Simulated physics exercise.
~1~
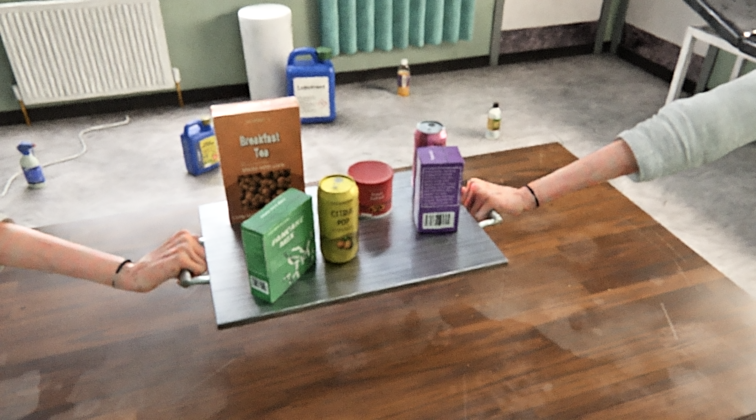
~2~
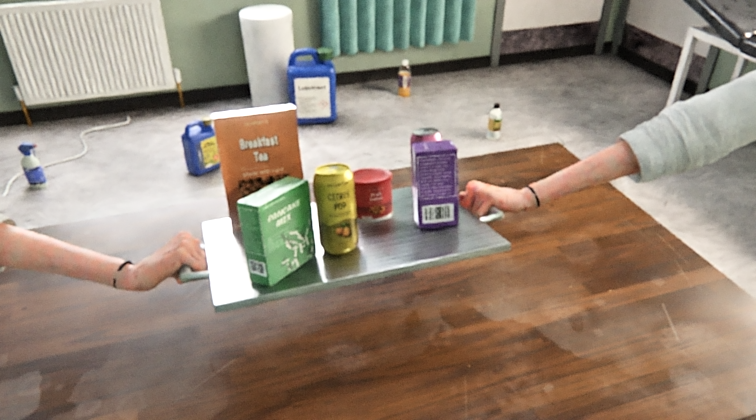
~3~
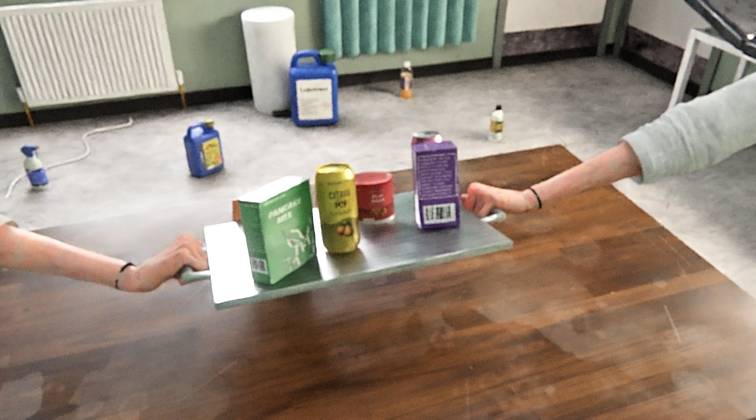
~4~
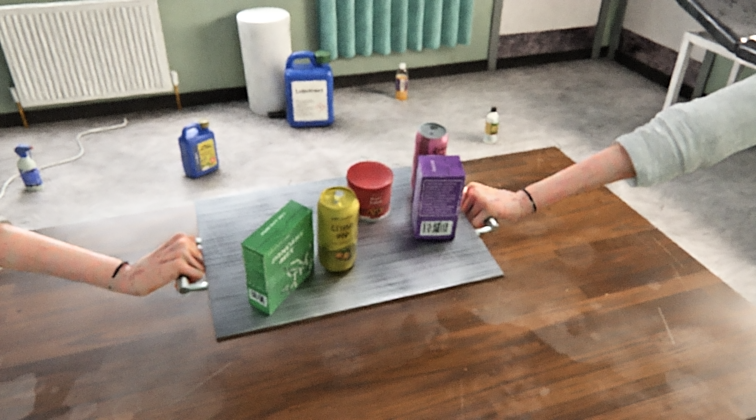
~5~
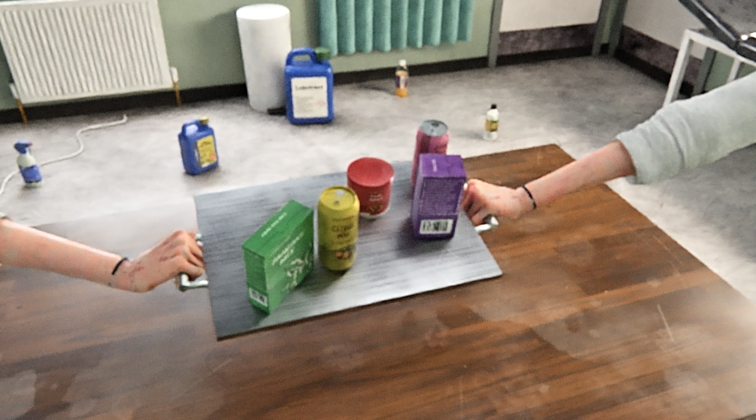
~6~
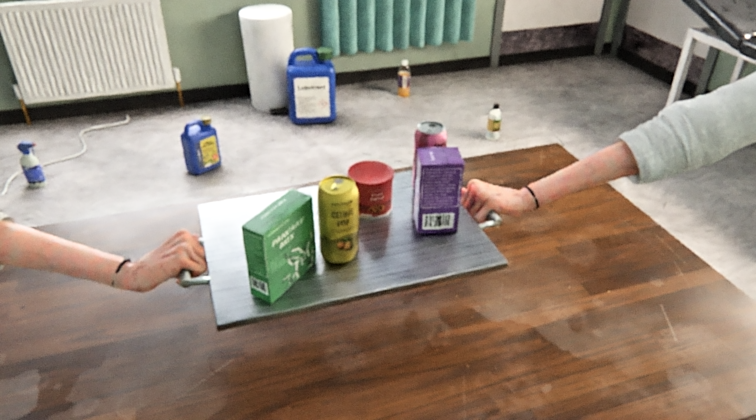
A tray of groceries held in two hands dipped at its far edge, and the orange tea packet dropped off the back, then the tray tilted back the other way and levelled out with the green packet, cans, red tin and purple carton still standing.
